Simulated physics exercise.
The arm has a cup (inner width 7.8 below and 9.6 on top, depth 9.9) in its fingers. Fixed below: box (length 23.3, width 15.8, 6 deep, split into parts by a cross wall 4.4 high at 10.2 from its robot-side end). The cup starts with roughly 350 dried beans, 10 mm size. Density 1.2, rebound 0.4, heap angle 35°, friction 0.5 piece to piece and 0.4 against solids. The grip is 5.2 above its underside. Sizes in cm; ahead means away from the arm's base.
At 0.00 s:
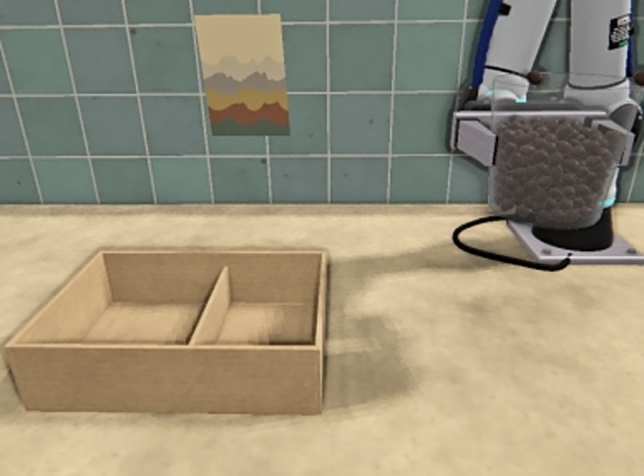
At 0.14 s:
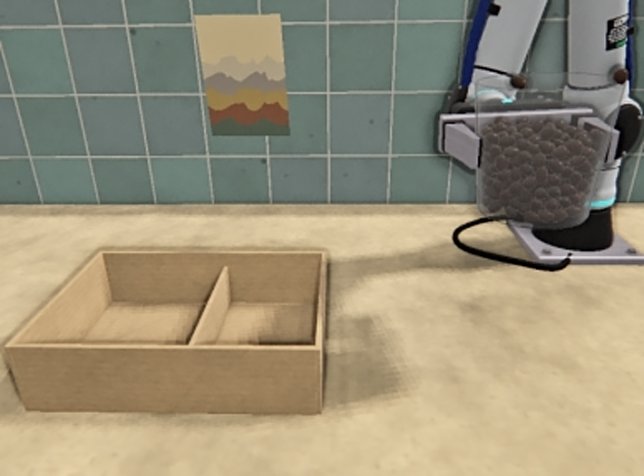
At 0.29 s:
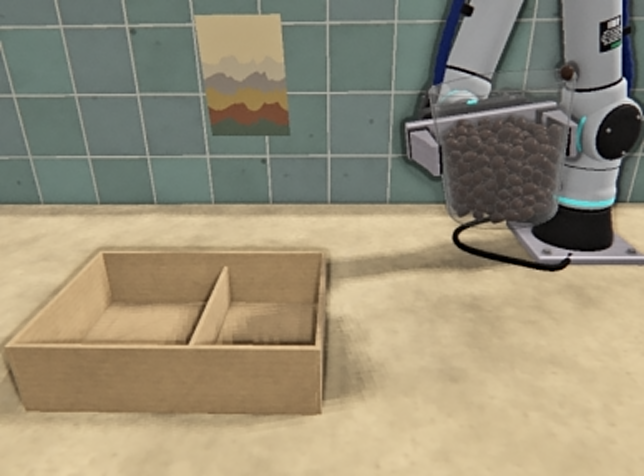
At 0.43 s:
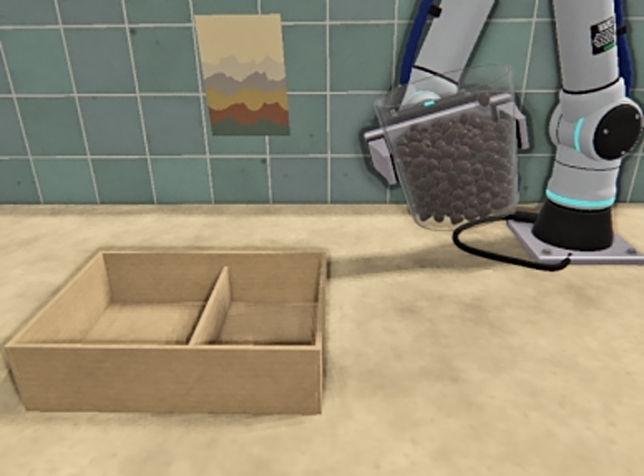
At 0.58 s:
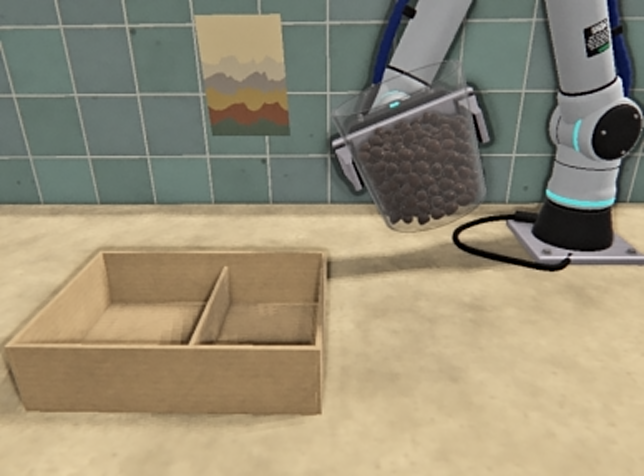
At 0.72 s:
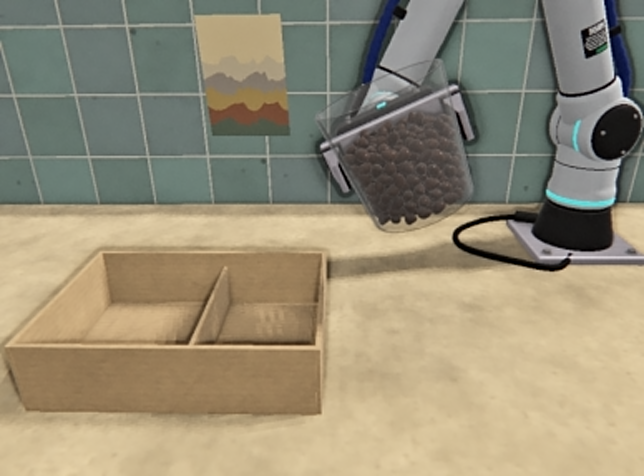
The footage shows a robot arm holding a clear cup of dark beans above a counter, carrying it leftward toward a divided wooden box while gradually tilting it, with the beans staying inside the cup.
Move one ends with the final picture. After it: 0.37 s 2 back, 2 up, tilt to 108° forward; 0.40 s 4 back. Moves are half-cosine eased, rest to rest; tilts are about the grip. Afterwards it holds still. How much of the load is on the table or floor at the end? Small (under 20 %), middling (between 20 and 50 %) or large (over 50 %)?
Share on the table or floor: Large (over 50 %).
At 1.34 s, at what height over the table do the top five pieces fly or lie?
About 20 cm.
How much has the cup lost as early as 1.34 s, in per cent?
Some 50 per cent.
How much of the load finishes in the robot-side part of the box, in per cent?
Some 15 per cent.
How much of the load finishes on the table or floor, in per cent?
About 85 per cent.
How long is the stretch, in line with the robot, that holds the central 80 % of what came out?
About 14 cm.
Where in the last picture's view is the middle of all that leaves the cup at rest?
Near (360, 342).
After 1.03 s, tilted 102° forward, highest piece 25 above the table; 354 in the cup.
After 1.34 s, tilted 108° forward, highest piece 21 above the table; 179 in the cup, 52 in the robot-side part, 49 on the table or floor, 74 in flight or on a rim.
After 1.69 s, tilted 108° forward, highest piece 20 above the table; 223 on the table or floor, 59 in the cup, 53 in the robot-side part, 19 in flight or on a rim.
After 2.74 s, tilted 108° forward, highest piece 3 above the table; 301 on the table or floor, 53 in the robot-side part.
In the end, 301 on the table or floor, 53 in the robot-side part. That is 85 % on the table or floor.
